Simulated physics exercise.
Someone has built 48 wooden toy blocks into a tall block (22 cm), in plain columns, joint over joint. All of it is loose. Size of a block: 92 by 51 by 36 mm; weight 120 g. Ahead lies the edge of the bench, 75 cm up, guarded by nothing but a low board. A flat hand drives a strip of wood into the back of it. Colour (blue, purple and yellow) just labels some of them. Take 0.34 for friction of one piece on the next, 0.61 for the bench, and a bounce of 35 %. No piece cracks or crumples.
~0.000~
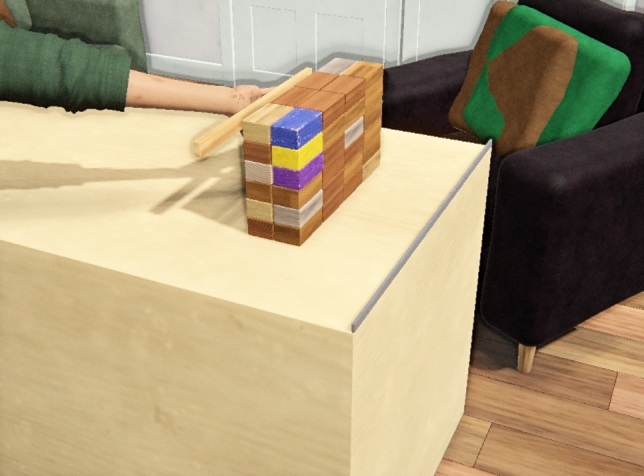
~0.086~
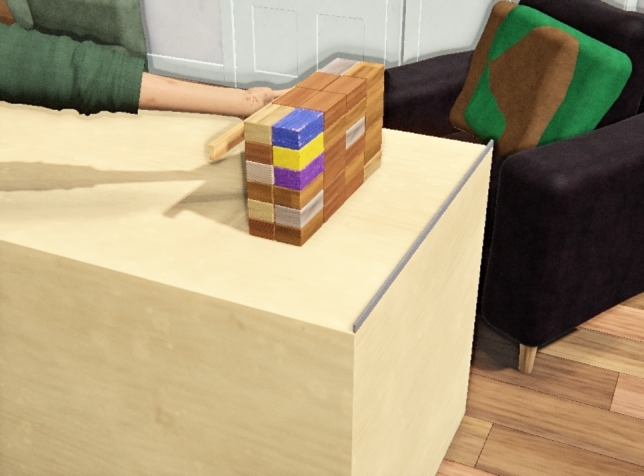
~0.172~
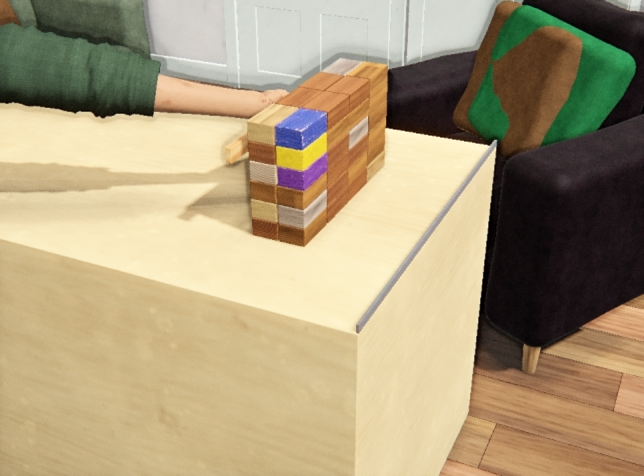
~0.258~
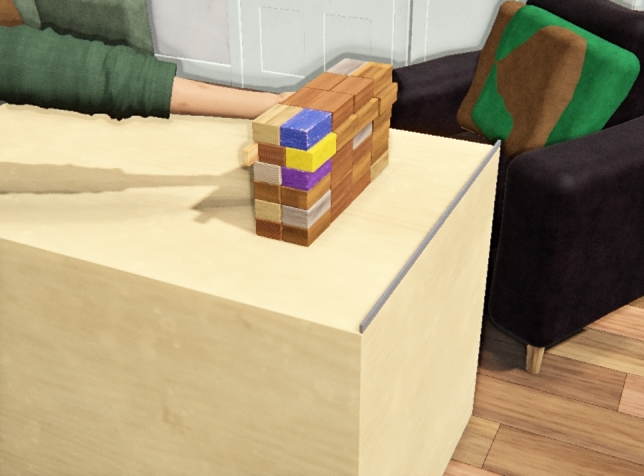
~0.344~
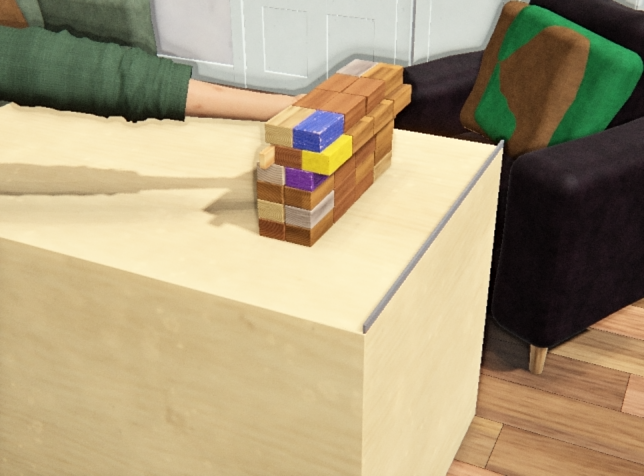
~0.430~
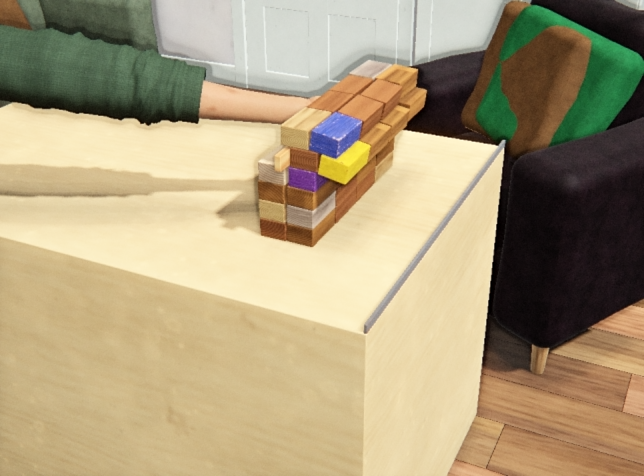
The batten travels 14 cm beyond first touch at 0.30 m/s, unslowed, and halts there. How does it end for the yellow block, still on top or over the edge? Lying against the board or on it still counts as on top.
It remains on top.
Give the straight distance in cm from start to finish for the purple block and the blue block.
Purple 16, blue 110.
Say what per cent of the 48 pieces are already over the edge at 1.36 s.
By then 20 per cent.
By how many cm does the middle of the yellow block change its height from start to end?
It ends some 14 cm lower.
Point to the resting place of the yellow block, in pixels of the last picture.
Near (344, 236).
After 0.58 s, none of the 48 blocks over the edge, 27 disturbed; yellow block leaning 41°, 13 cm lower; blue block on its side.
After 0.84 s, 2 of the 48 blocks over the edge; yellow block 14 cm lower; purple block leaning 70°, 57 mm lower.
After 1.36 s, 9 of the 48 blocks over the edge; yellow block 14 cm lower; purple block upside down.
By the end (1.7 s), 9 of the 48 blocks over the edge; yellow block 14 cm lower; purple block upside down; blue block on its side. As the last picture would show them, middles, yellow block near (344, 236), purple block near (371, 244).
